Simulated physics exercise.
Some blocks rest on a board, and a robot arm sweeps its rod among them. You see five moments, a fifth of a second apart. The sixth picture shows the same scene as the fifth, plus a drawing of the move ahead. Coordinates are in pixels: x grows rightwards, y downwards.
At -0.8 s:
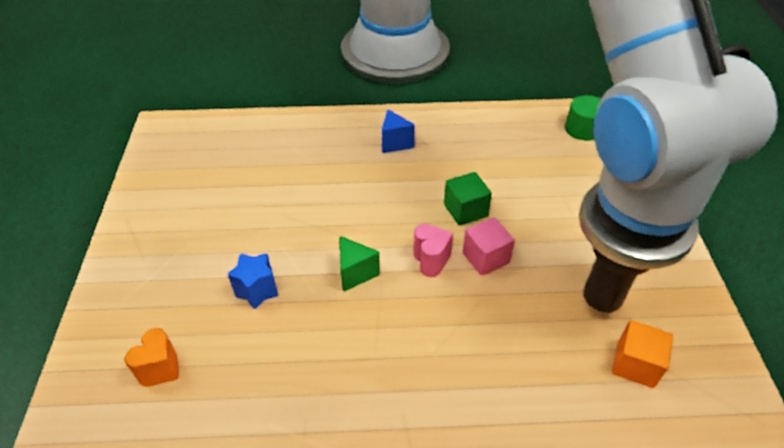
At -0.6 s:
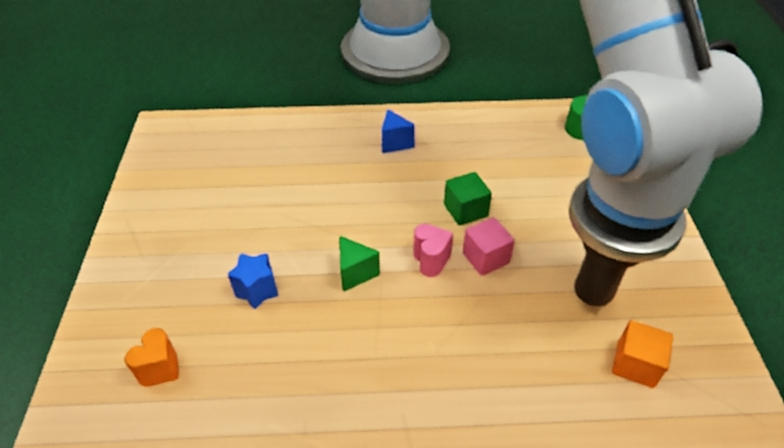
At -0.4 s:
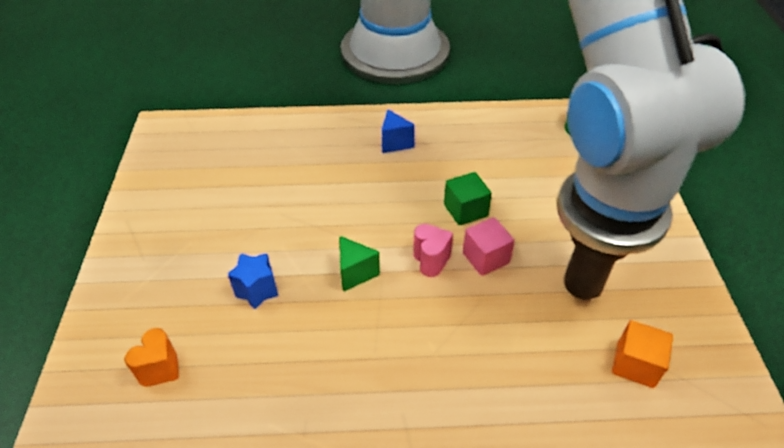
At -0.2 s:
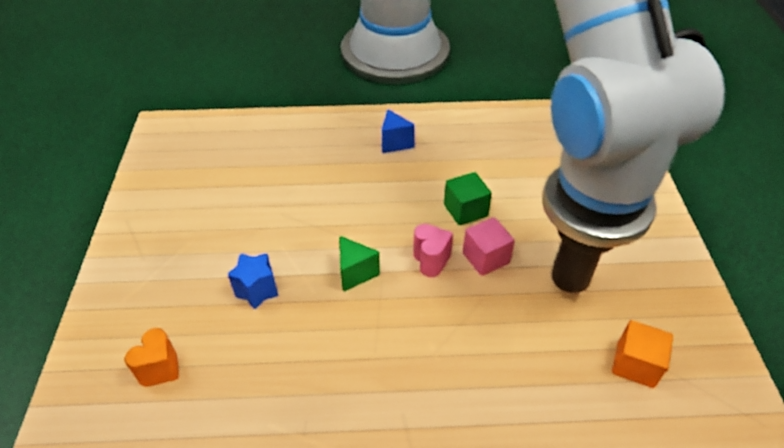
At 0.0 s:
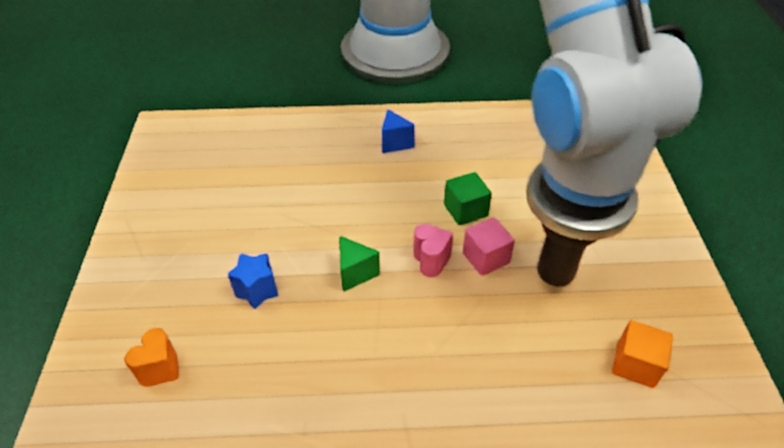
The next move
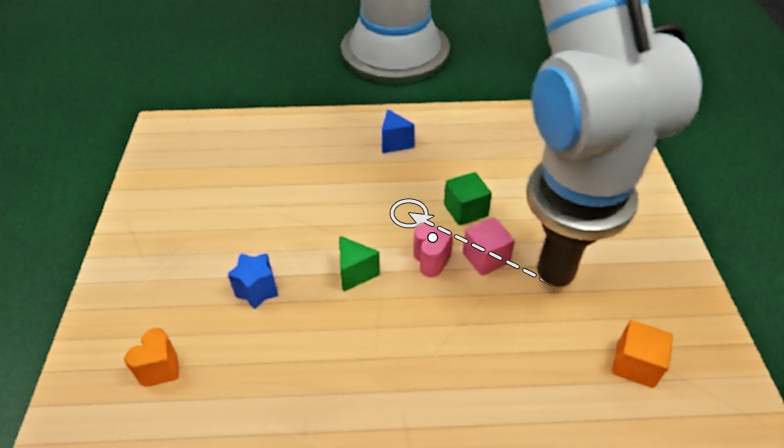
A robot arm moves its dark rod left across the board while the blocks stay still.
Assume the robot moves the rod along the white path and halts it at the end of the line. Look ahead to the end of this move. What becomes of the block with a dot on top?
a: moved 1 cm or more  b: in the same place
Option b.
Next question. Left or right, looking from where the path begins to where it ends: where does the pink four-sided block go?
It heads left.
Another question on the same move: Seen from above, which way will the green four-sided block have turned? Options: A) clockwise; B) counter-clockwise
Answer: A.
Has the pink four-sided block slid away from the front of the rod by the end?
Going by the path, no.
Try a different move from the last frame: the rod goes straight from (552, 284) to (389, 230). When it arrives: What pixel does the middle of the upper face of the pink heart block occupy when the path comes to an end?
Pixel (396, 238).
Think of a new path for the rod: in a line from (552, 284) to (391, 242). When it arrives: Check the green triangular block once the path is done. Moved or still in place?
The green triangular block is moved.
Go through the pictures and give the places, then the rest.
The first frame shows lower end of the rod at (602, 297), tops of blocks, pink heart block at (433, 237), green four-sided block at (469, 186), pink four-sided block at (490, 234).
The second frame shows rod at (593, 292), blocks as before.
The third frame shows rod at (582, 285), blocks as before.
The fourth frame shows rod at (570, 279), blocks as before.
The fifth frame shows rod at (555, 273), pink heart block at (433, 237), green four-sided block at (469, 186), pink four-sided block at (490, 234).
The drawn path runs straight from (552, 284) to (409, 213); the dot is on the pink heart block.
The first path, step by step. One third of the way, rod at (502, 247); pink four-sided block at (469, 223), turned 30° anticlockwise.
Two thirds of the way, rod at (455, 224); green four-sided block at (466, 184), turned 15° clockwise; pink four-sided block at (420, 204), turned 50° anticlockwise.
At the end, rod at (409, 202); pink heart block not moved; green four-sided block at (462, 181), turned 35° clockwise; pink four-sided block at (374, 191), turned 70° anticlockwise.
